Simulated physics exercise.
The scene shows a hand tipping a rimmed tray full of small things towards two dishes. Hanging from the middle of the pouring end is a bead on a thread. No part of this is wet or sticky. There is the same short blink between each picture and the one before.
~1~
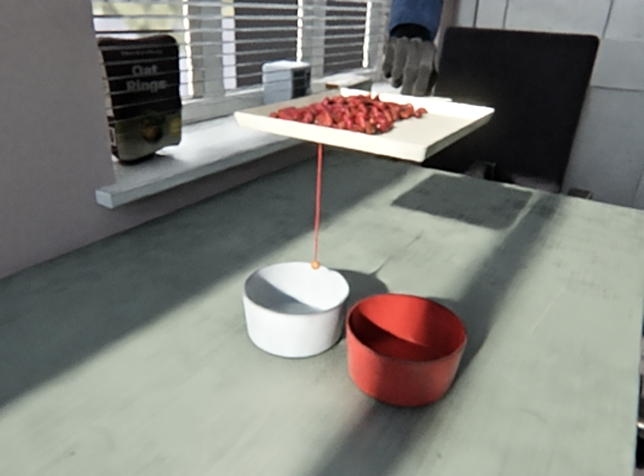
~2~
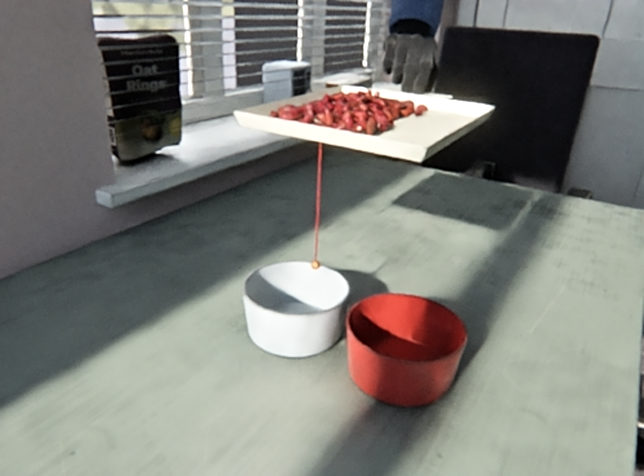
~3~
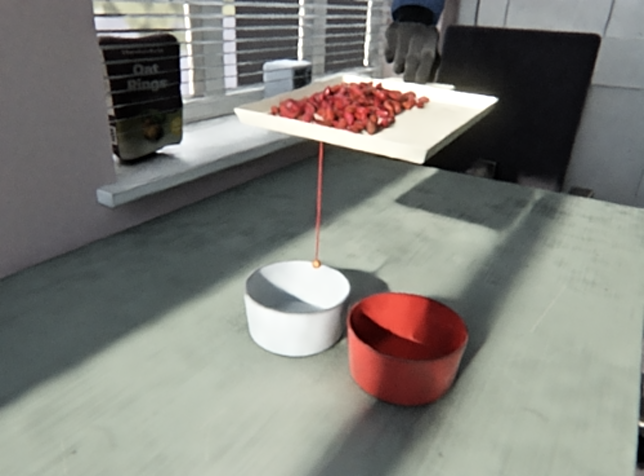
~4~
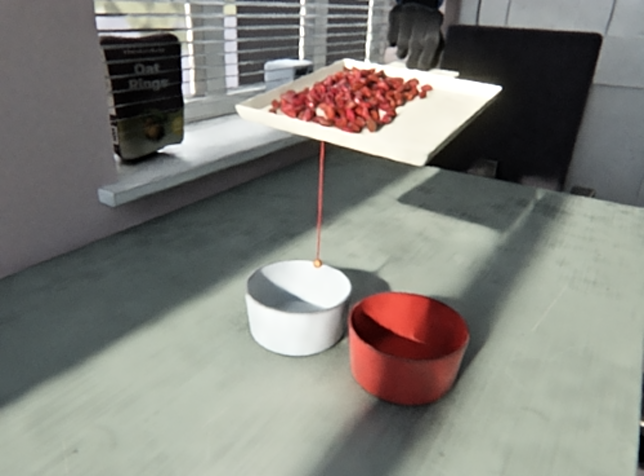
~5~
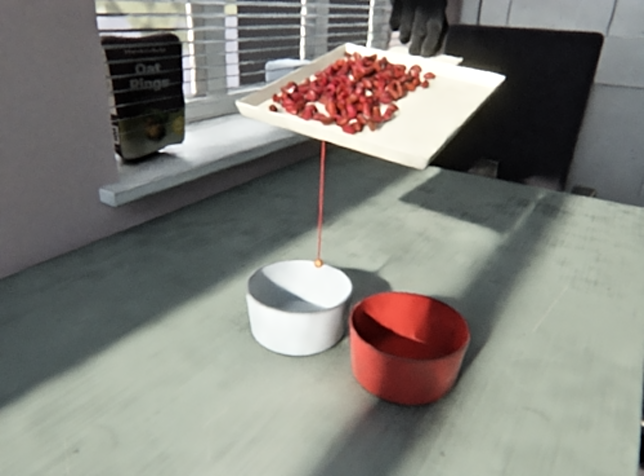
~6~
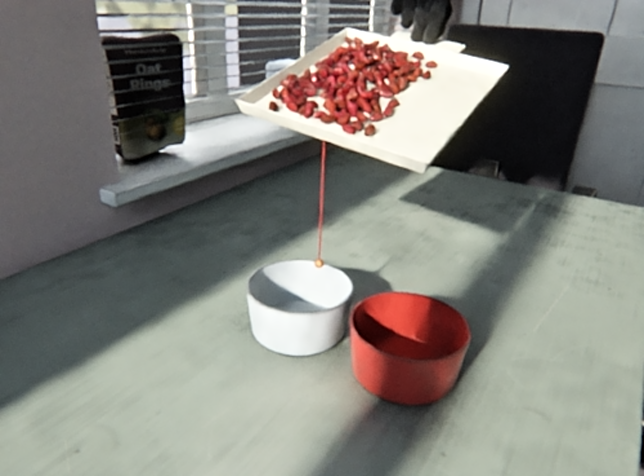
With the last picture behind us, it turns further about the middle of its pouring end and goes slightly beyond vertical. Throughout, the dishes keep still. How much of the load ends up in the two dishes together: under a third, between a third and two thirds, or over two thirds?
Together the dishes get over two thirds of it.
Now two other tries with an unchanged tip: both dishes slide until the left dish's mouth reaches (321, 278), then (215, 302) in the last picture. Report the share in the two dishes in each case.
It comes to near 60 per cent the first time and near 10 per cent the second time.
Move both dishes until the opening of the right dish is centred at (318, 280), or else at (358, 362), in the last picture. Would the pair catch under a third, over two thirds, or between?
In order: Less than a third, then less than a third.
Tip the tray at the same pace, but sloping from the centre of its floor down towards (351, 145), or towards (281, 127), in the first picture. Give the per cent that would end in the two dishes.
The first try yields 70 percent and the second 20 percent.
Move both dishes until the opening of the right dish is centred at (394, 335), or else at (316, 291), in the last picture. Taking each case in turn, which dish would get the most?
Run 1: The one on the right side. Run 2: The one on the right side.
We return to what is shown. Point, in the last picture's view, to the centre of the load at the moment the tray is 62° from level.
Around (373, 112).
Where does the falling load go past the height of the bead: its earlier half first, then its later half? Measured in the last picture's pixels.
Around (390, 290) at first; around (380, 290) after that.
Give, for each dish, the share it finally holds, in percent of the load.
Left dish 20, right dish 60 %.
Soon after the last picture, tray tipped steeply; nearly all on the tray; a small part in the air.
A little later, tray tipped right over; about a third on the tray; about a quarter in the right dish; a small part in the left dish; a small part outside both; about a quarter in the air.
Later still, tray tipped past a quarter turn; about two thirds in the right dish; about a quarter in the left dish; about a quarter outside both.
At rest, tray tipped past a quarter turn; about two thirds in the right dish; about a quarter in the left dish; about a quarter outside both.
